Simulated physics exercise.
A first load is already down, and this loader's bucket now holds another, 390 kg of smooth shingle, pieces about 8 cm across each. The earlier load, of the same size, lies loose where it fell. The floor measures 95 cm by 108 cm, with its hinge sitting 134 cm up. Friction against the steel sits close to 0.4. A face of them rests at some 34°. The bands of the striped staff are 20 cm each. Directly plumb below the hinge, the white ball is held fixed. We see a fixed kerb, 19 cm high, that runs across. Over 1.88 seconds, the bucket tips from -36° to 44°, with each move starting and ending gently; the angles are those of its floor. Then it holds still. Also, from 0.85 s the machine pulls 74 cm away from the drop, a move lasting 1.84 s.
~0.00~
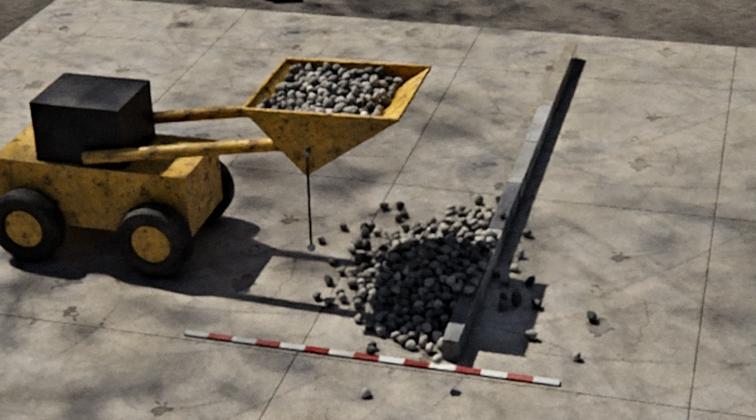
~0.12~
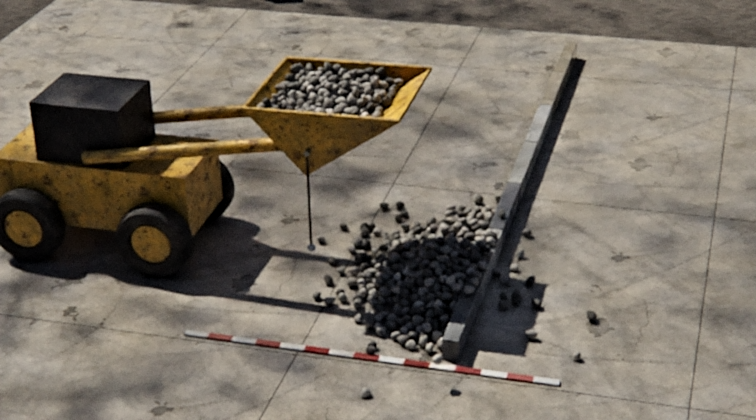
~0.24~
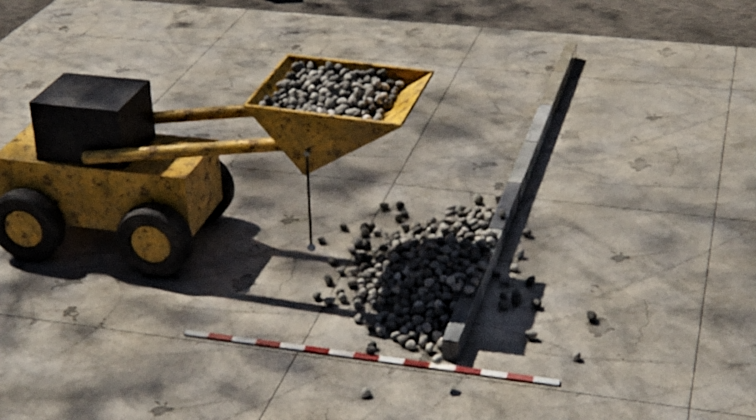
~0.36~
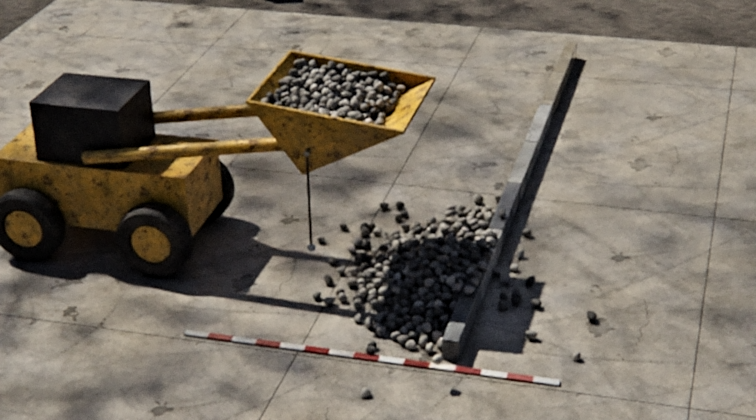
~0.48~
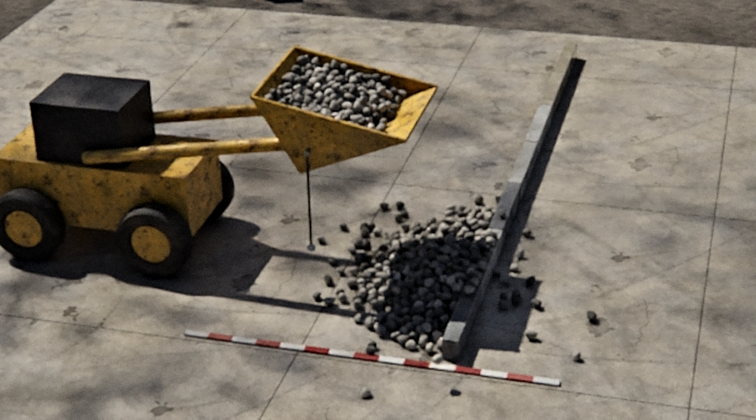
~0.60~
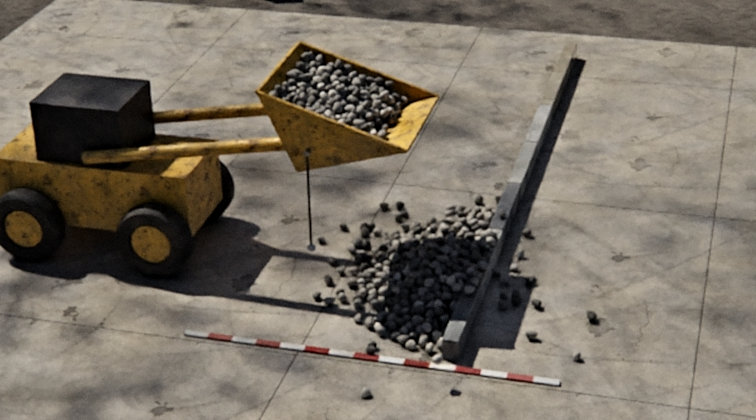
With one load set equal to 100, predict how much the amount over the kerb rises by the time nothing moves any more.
It rises by roughly 0 percent.
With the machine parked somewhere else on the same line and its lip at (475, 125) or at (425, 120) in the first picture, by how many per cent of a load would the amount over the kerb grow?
About 35 per cent from the first spot and 0 per cent from the second.
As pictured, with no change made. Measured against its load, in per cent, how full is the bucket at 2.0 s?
Roughly 5 per cent is still inside.
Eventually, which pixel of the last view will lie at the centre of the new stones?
Their centre ends up near (386, 256).
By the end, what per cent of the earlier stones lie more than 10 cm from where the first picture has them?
Close to 10 per cent.
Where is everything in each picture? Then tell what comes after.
The first frame shows lip at (399, 120), floor tilted -36°, highest stones at (347, 80). The earlier load is highest near (447, 246), 28 cm above ground level, 98 % on this side of the kerb, 2 % over the kerb.
In the second frame, the bucket is at -35°, its lip at (399, 121); the top of the load is at (343, 81); the stones move at 0.1 m/s on average.
The third frame shows lip at (401, 126), floor tilted -32°, highest stones at (325, 77); the stones move at 0.1 m/s on average.
In the fourth frame, the bucket is at -28°, its lip at (403, 132); the top of the load is at (306, 75); the stones move at 0.2 m/s on average.
The fifth frame shows lip at (406, 141), floor tilted -23°, highest stones at (303, 70); the stones move at 0.2 m/s on average.
In the sixth frame, the bucket is at -17°, its lip at (408, 151); the top of the load is at (305, 67); the stones move at 0.2 m/s on average.
After 1.4 s the floor is at 32°; in per cent of one load, 83 in the bucket, 115 on this side of the kerb, 2 over the kerb; the foremost stones are at (538, 311).
After 2.0 s the floor is at 44°; in per cent of one load, 5 in the bucket, 193 on this side of the kerb, 2 over the kerb; the foremost stones are at (538, 311).
After 3.1 s the floor is at 44°; in per cent of one load, 0 in the bucket, 198 on this side of the kerb, 2 over the kerb; the foremost stones are at (538, 311).
After 5.8 s the floor is at 44°; in per cent of one load, 0 in the bucket, 198 on this side of the kerb, 2 over the kerb; the foremost stones are at (538, 311). Net gain over the kerb, 0.
